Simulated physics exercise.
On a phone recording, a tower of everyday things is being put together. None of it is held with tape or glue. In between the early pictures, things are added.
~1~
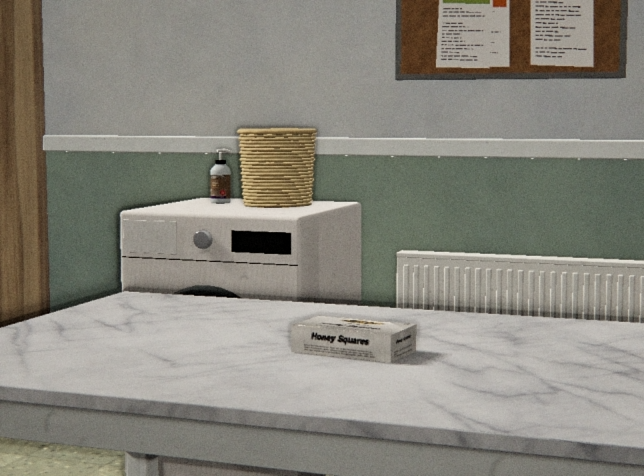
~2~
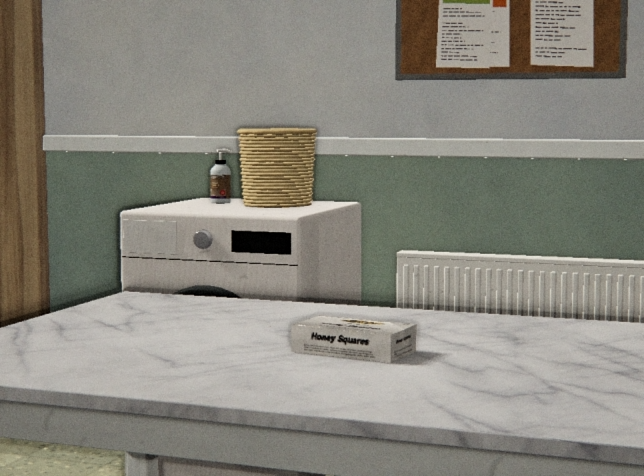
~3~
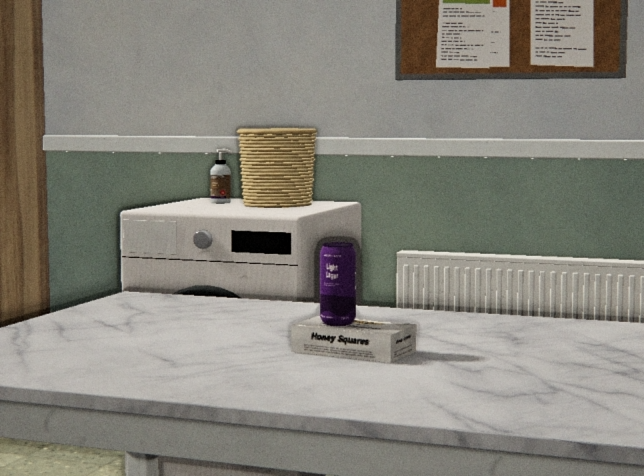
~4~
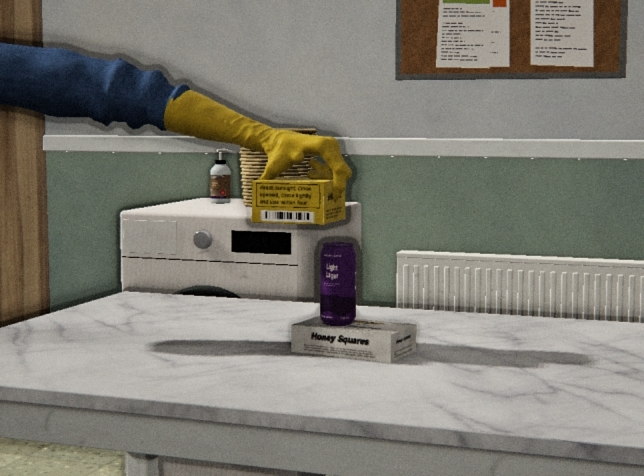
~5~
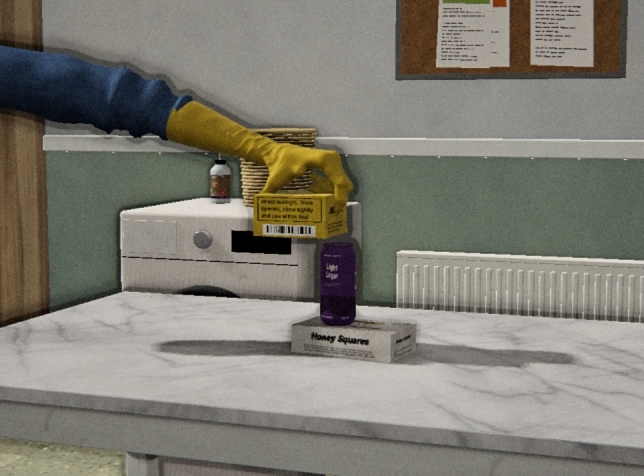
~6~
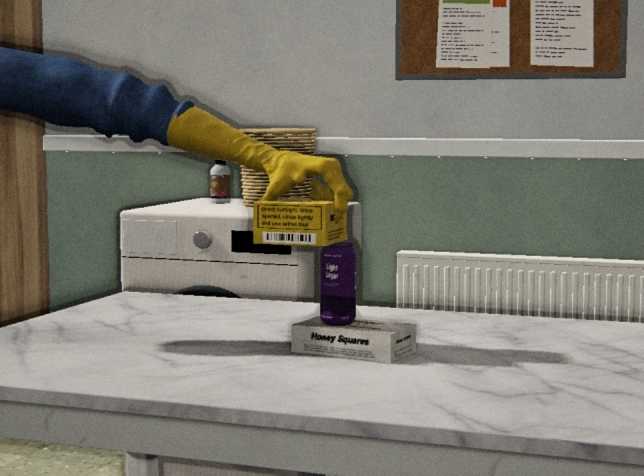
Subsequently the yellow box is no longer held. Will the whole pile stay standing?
No.
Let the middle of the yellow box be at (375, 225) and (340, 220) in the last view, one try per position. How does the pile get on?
On the first release the pile caves in, while on the second it stays intact.
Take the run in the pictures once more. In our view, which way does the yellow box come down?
Off leftwards in the picture.
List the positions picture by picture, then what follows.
In the first picture, the last thing is not in view yet; white packet (354, 338).
In the second picture, the last thing is not in view yet; white packet (354, 338).
In the third picture, the last thing is not in view yet; white packet (354, 338).
In the fourth picture, coming down; yellow box (299, 200); white packet (354, 338).
In the fifth picture, coming down; yellow box (301, 213); white packet (354, 338).
In the sixth picture, set down, still held; yellow box (301, 221); white packet (354, 338).
Then, 0.30 s past the last view, yellow box now fallen.
Then, 0.40 s past the last view, things are still on the move.
Then, 0.50 s past the last view, as before.
Finally, fallen, yellow box; the other 2 still in place. Final places as the last picture's camera would see them, yellow box near (237, 324). The pile loses its balance.
